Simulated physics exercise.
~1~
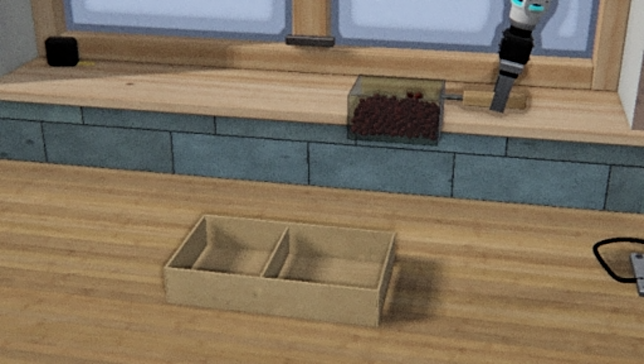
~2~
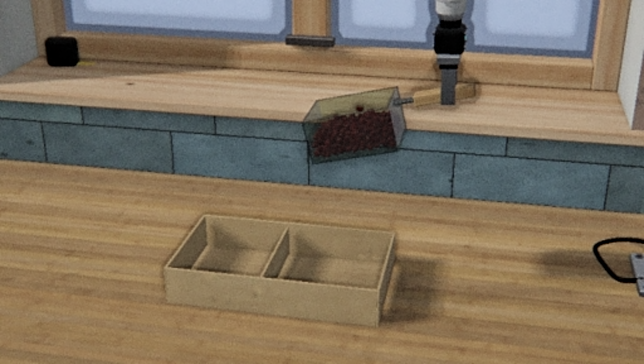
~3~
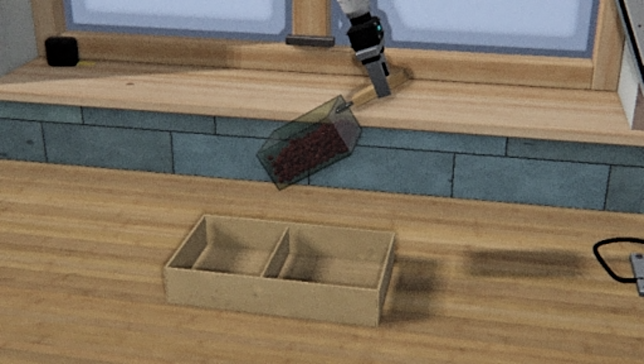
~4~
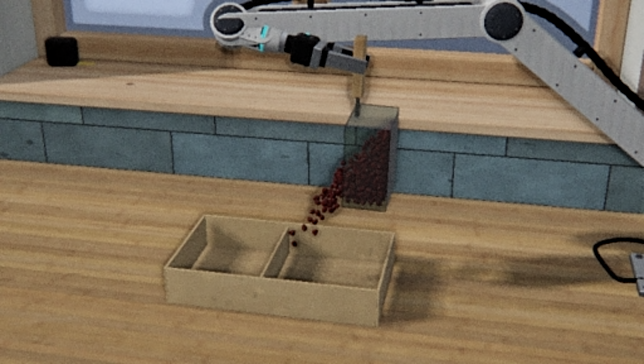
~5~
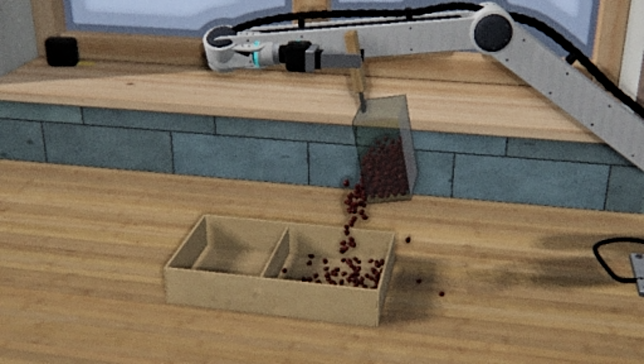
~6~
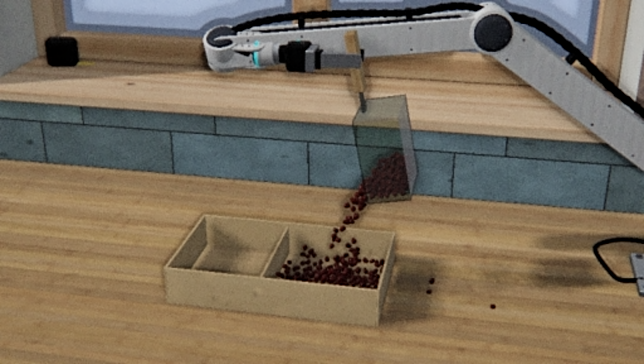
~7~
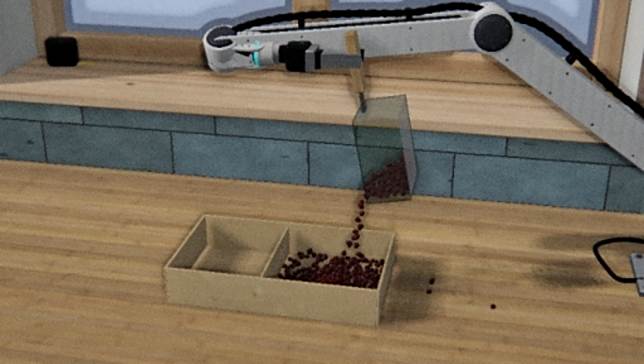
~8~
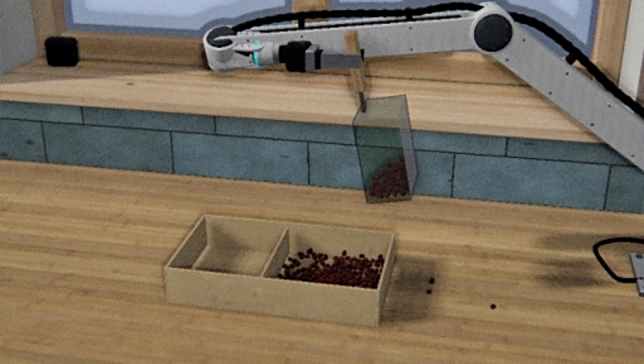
A robot arm tips dark red beans from a clear, handled box into a tan, divided tray on a light wooden table. The fixed view looks down at the tabletop, with blue-grey tiles, a wooden ledge and a window behind. The gripper first carries the box leftward from near the ledge, tilting it gradually. It then swings the box back right and turns it steeply, and beans spill into the tray's right compartment. A few scatter on the table to the right as the heap grows. The stream thins and stops, leaving some beans in the tilted box and the left compartment empty.
